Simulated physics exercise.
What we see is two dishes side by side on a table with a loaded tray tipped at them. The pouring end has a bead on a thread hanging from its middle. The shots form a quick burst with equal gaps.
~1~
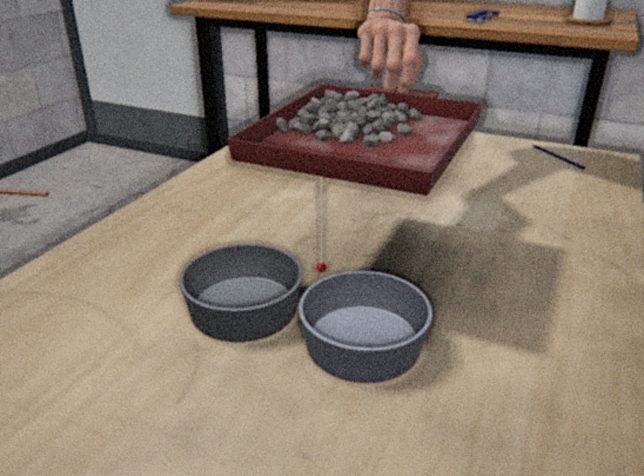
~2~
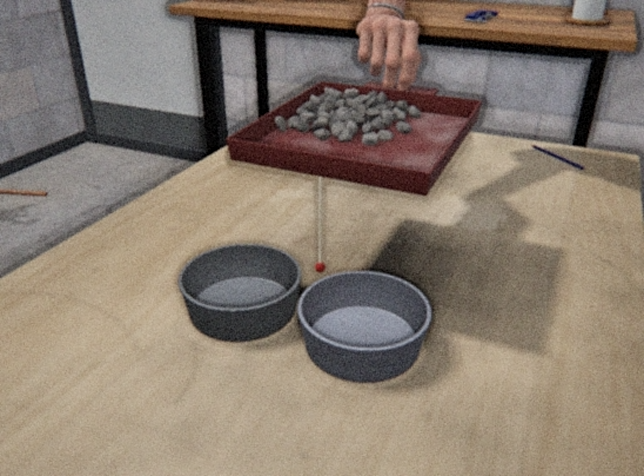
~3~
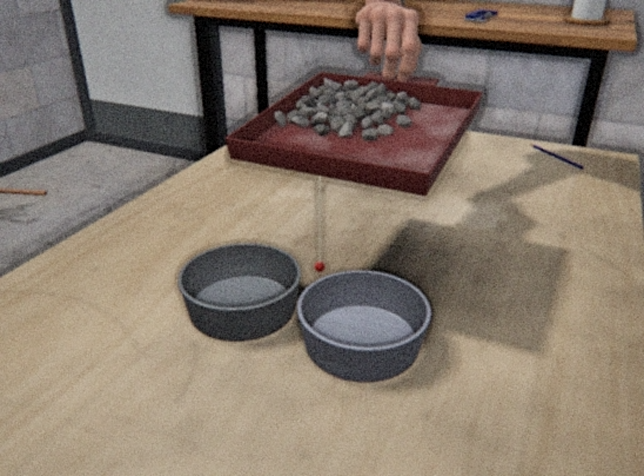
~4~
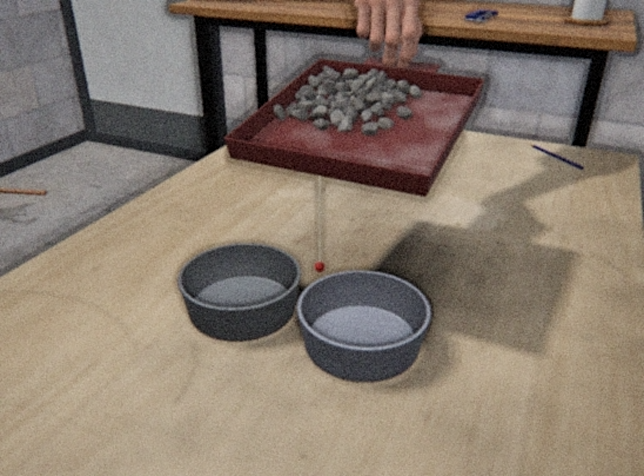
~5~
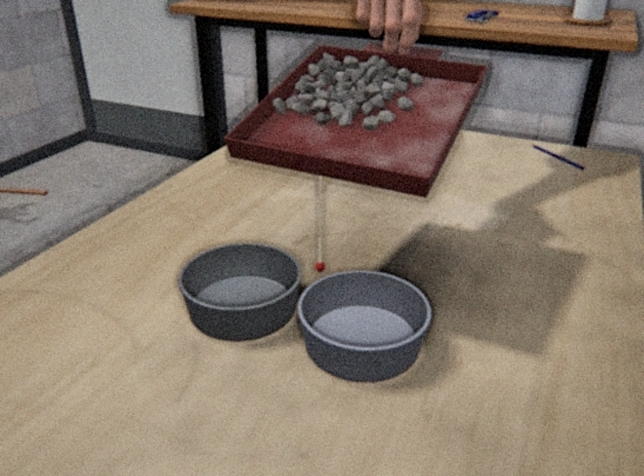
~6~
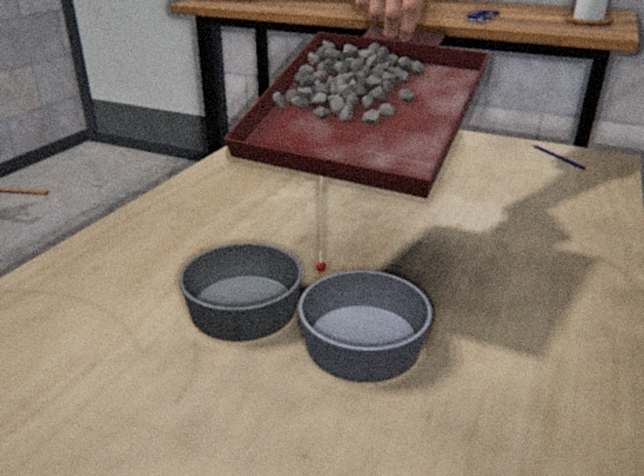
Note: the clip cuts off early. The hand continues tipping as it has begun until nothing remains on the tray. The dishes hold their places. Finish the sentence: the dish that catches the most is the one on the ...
... right.
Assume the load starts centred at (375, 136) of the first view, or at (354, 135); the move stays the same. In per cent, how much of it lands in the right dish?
About 50 %, then about 50 %.
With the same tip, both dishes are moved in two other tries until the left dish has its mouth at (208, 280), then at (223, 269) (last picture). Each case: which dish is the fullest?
Try 1: The right-side dish; try 2: The right-side dish.
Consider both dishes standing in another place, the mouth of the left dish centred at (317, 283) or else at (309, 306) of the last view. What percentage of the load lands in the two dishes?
In turn about 40 and about 70 percent.
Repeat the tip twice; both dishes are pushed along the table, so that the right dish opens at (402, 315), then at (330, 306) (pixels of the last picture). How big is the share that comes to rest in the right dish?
Around 30 % followed by around 60 %.
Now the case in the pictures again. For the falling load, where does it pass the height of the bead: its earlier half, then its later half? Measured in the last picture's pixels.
Close to (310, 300), then close to (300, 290).
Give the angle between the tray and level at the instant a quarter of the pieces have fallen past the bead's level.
It has tipped about 85 degrees.
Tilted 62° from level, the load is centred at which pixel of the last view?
I'd mark it close to (314, 143).
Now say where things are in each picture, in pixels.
The first picture shows corners of the pouring end at (230, 138) and (429, 172), level; middle of the load at (349, 116), bits of gravel; left dish at (210, 321); right dish at (340, 360); bead on its thread at (321, 267).
The second picture shows corners of the pouring end at (229, 138) and (428, 172), level; middle of the load at (348, 114).
The third picture shows corners of the pouring end at (228, 137) and (427, 173), tipped barely, level across its low end; middle of the load at (348, 107).
The fourth picture shows corners of the pouring end at (228, 137) and (427, 174), tipped a little, level across its low end; middle of the load at (348, 98).
The fifth picture shows corners of the pouring end at (227, 137) and (427, 176), tipped a little, level across its low end; middle of the load at (348, 88).
The sixth picture shows corners of the pouring end at (227, 138) and (428, 178), tipped clearly, level across its low end; middle of the load at (348, 79); left dish at (209, 320); right dish at (339, 360).
Soon after the last picture, tray tipped steeply; nearly all on the tray; a stray few in the air.
A little later, tray tipped past a quarter turn; about two thirds on the tray; a small part in the right dish; a stray few in the left dish; a small part outside both; a small part in the air.
Later still, tray tipped past a quarter turn; about half in the right dish; about a quarter in the left dish; about a third outside both.
At rest, tray tipped past a quarter turn; about half in the right dish; about a quarter in the left dish; about a third outside both.
